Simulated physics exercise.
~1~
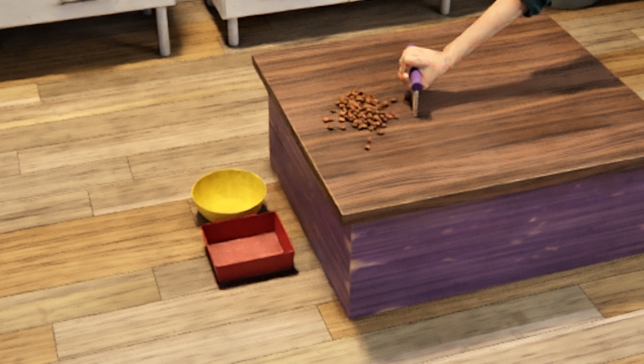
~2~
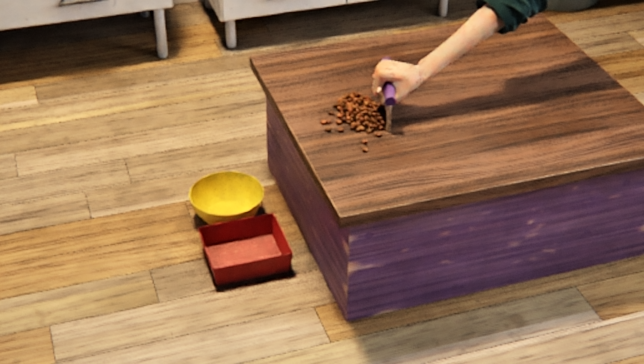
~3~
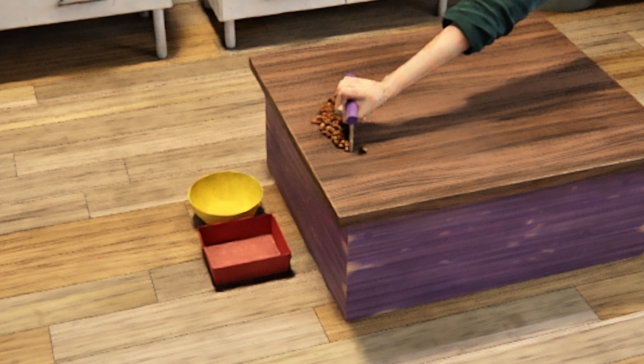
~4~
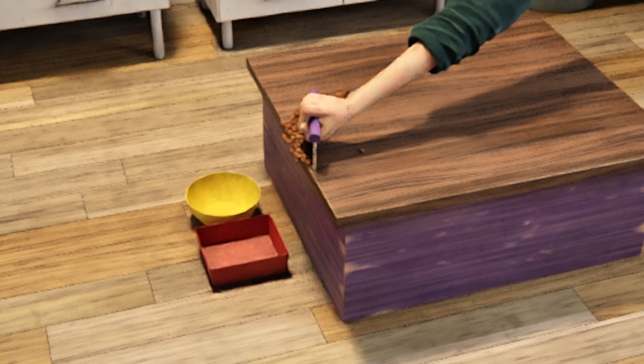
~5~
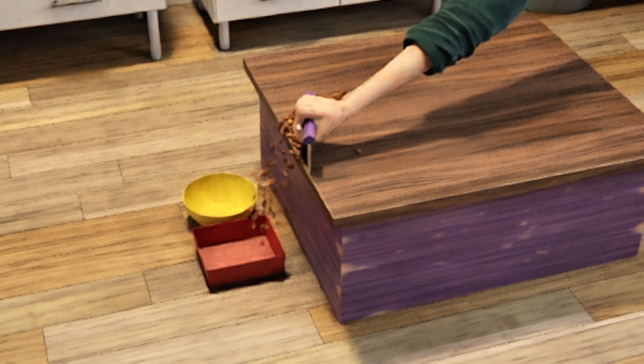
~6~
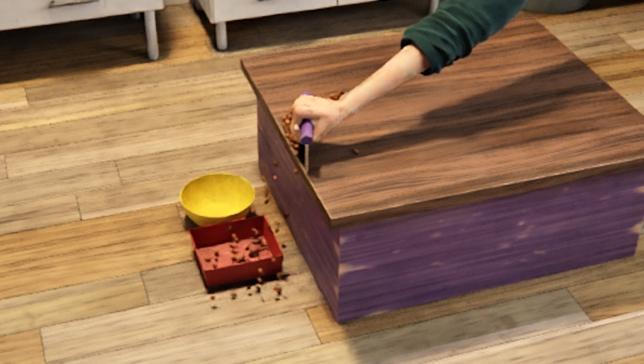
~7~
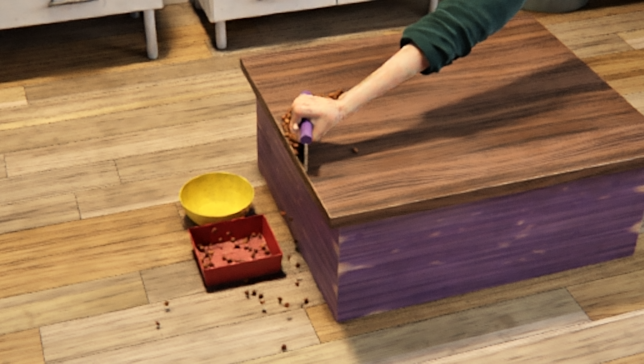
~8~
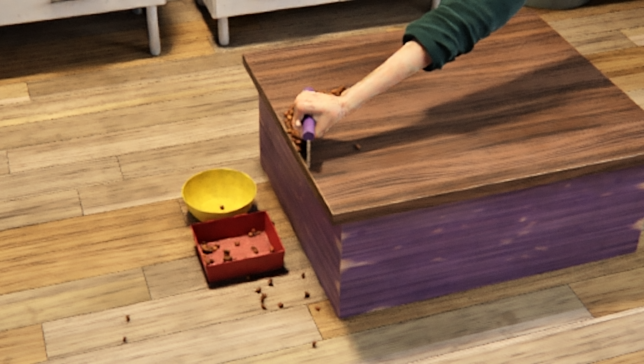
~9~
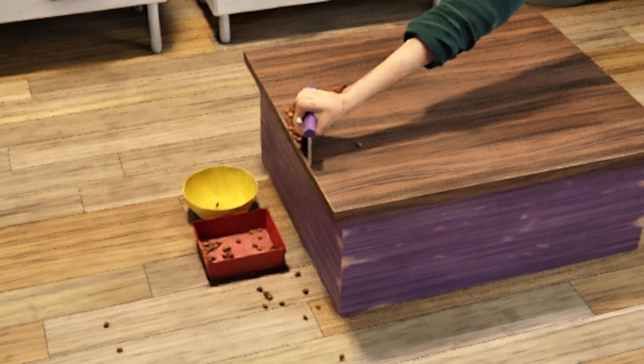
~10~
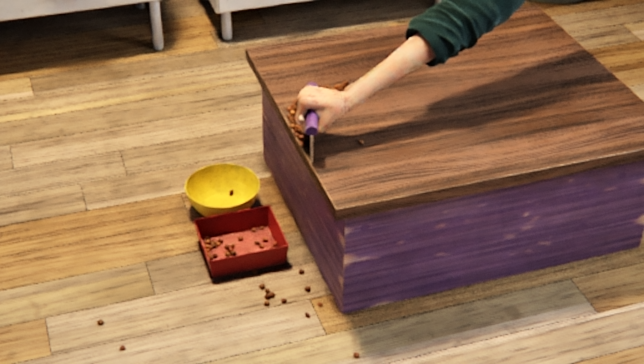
A hand scrapes brown bits off a table edge, some landing in a red tray.
